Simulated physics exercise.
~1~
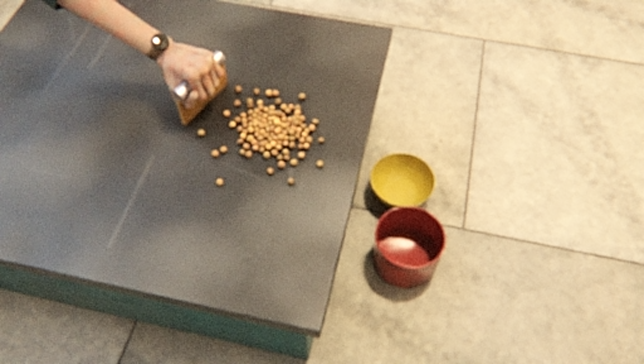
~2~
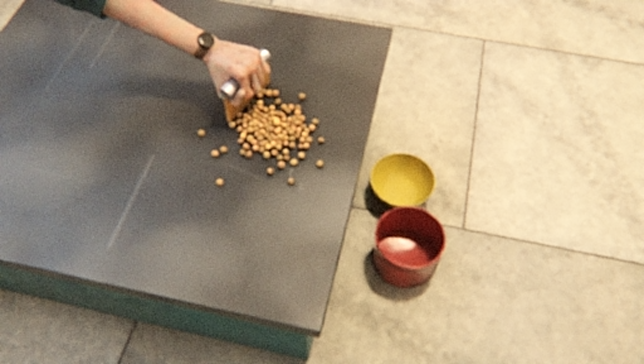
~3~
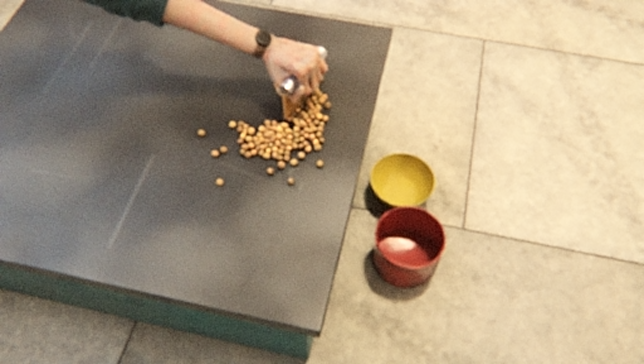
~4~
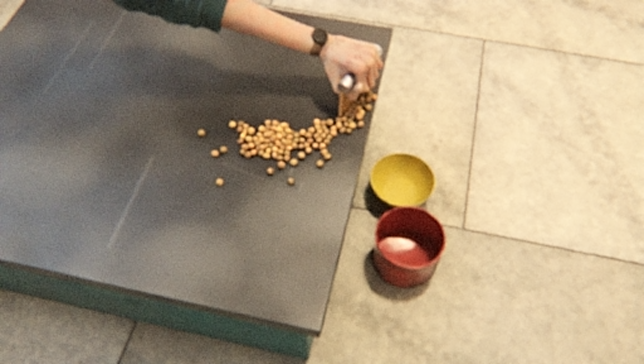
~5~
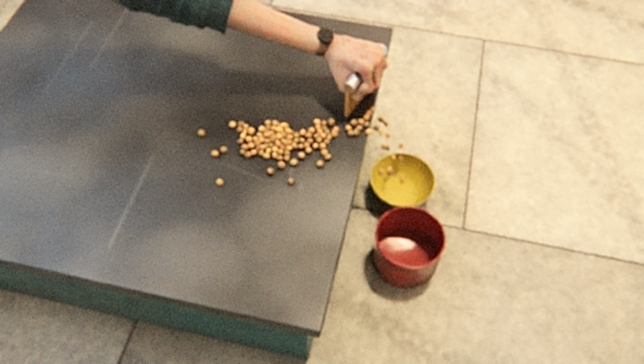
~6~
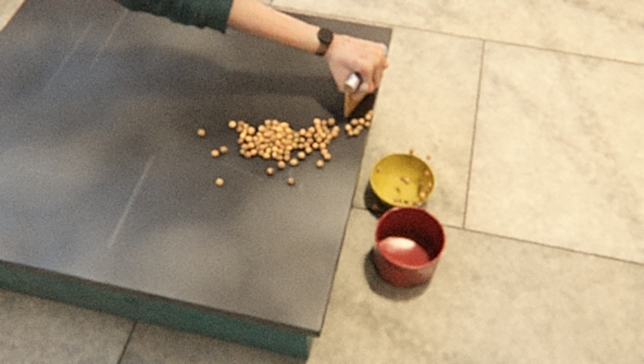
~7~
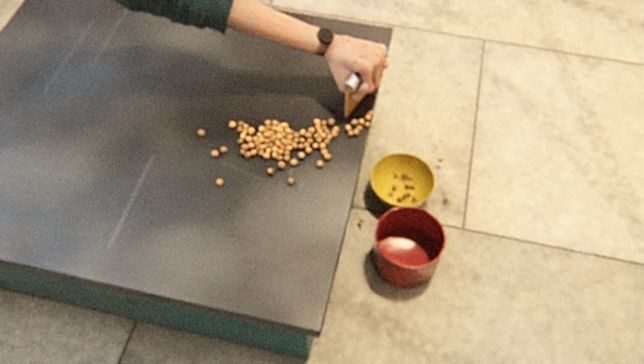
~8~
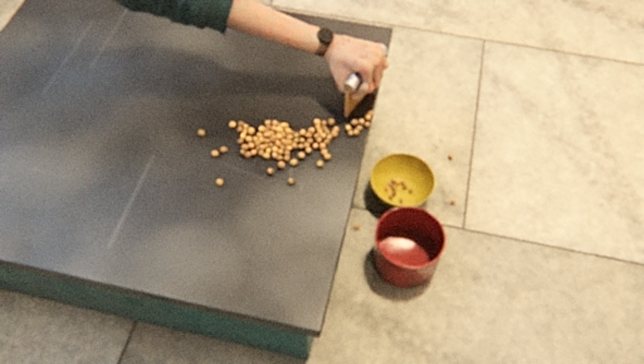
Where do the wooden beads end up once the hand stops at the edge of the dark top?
Most of them stay on the dark top. Only a small share lands in the yellow bowl, a few miss and fall to the floor, and the red pot gets none.
